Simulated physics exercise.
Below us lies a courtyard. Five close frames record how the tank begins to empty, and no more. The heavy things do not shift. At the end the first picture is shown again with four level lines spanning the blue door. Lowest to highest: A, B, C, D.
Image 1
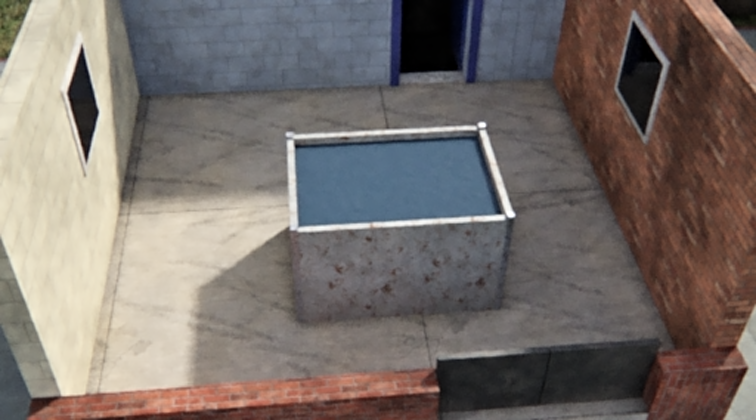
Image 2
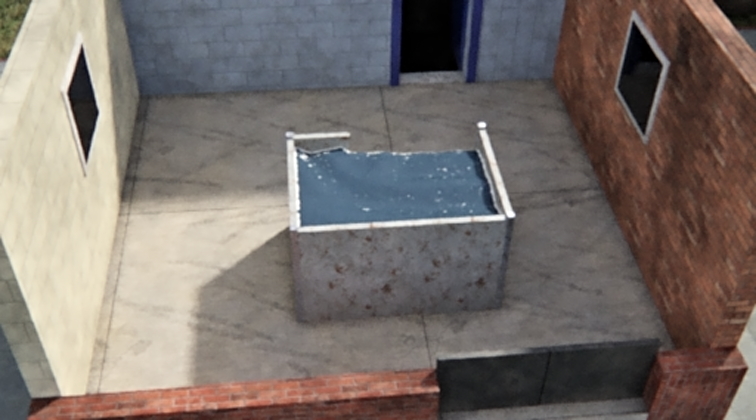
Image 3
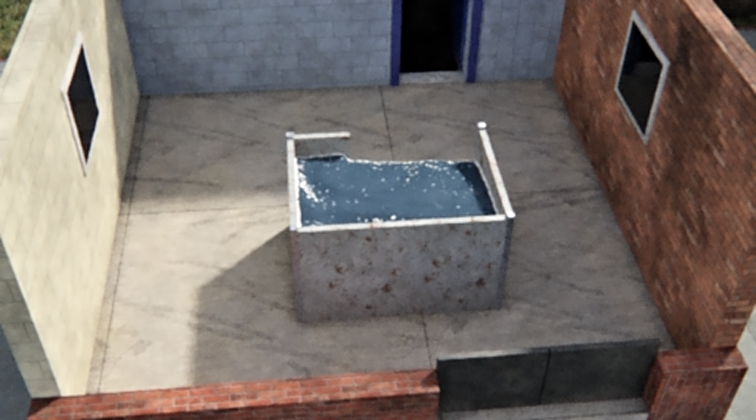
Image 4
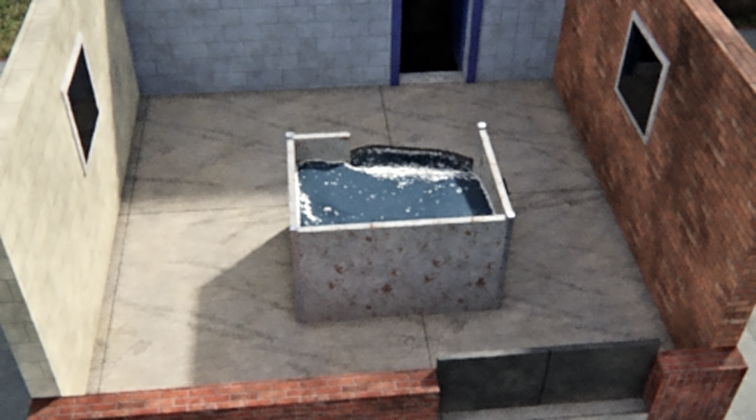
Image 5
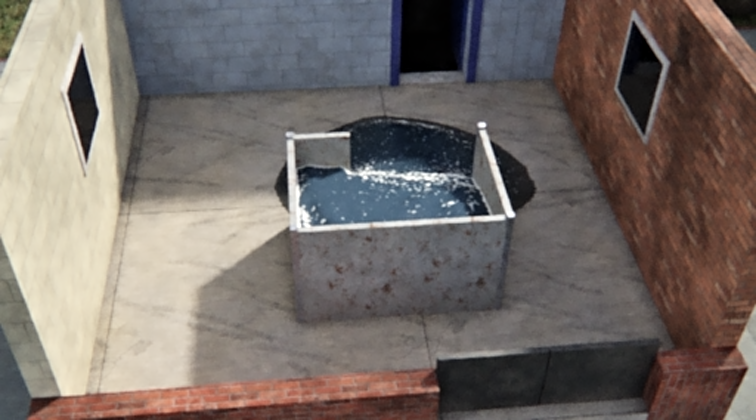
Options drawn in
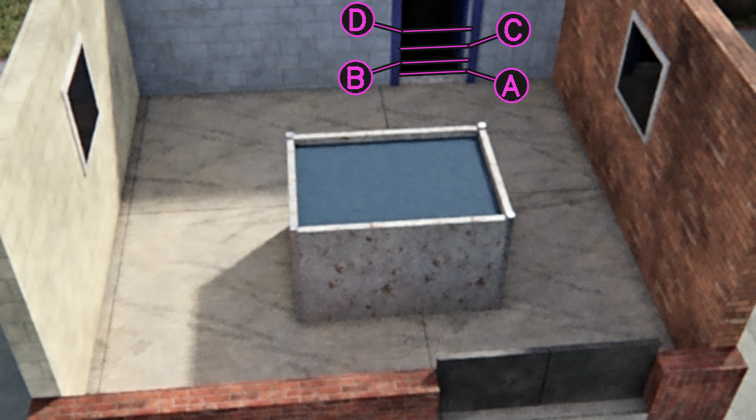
A raised stone tank of dark blue water stands in the middle of a paved courtyard, seen from above by a still camera. A pale wall is at left, red brick at right, and a grey block wall with a blue-framed doorway behind. Most of the tank's far side opens, the water breaks into white flecks, and a dark sheet spreads over the paving behind and to both sides.
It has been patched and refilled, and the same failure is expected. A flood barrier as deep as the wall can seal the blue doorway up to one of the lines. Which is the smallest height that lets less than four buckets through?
Choose C.
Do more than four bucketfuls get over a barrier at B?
Yes, that goes wrong.
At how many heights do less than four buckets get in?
Two.
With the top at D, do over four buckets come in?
No, not at all.
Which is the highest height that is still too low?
Height B.
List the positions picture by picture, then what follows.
Water in the tank at rest, its middle at (394, 181); foot of the blue doorway at (432, 83); shut gate at (547, 356).
Water covers 2 % of the ground, its front hidden from here.
Water covers 4 % of the ground, its front hidden from here.
Water covers 9 % of the ground, its front hidden from here.
Water covers 16 % of the ground and shows as far out as (378, 119).
On the marked copy, A at (433, 72); B at (434, 61); C at (435, 47); D at (436, 30); from the bottom up A, B, C, D.
Choosing A, dozens of bucketfuls pour in.
Choosing B, about 11 bucketfuls get in.
Choosing C, a splash gets over, under a bucket.
Choosing D, nothing gets over.
